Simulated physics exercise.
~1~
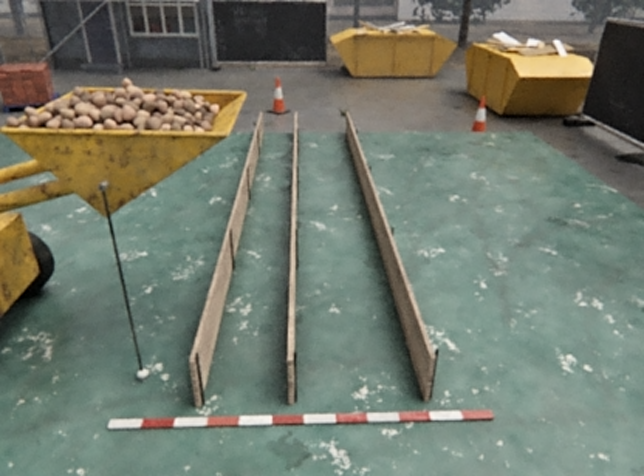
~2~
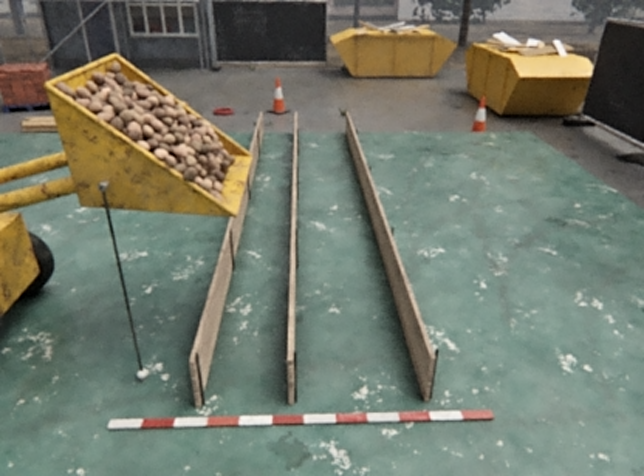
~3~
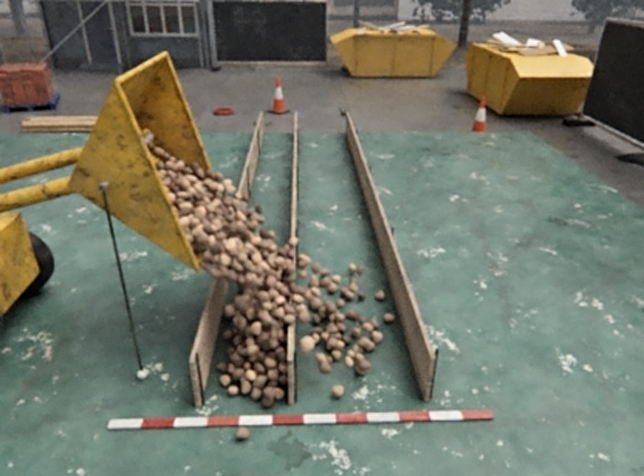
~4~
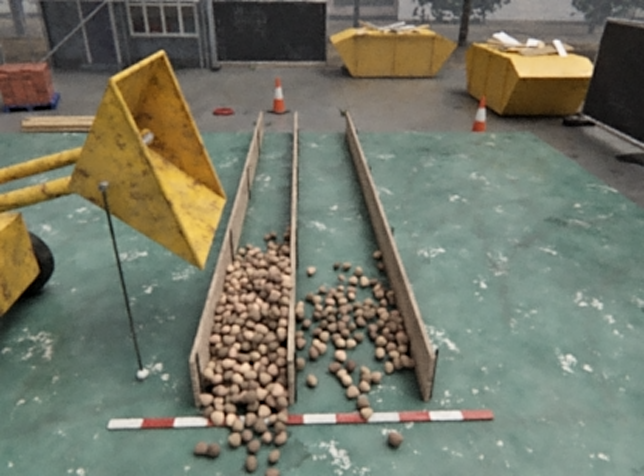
Yellow loader bucket tipping rounded brown stones between wooden planks, most filling the left bay, fewer spilling into the right.
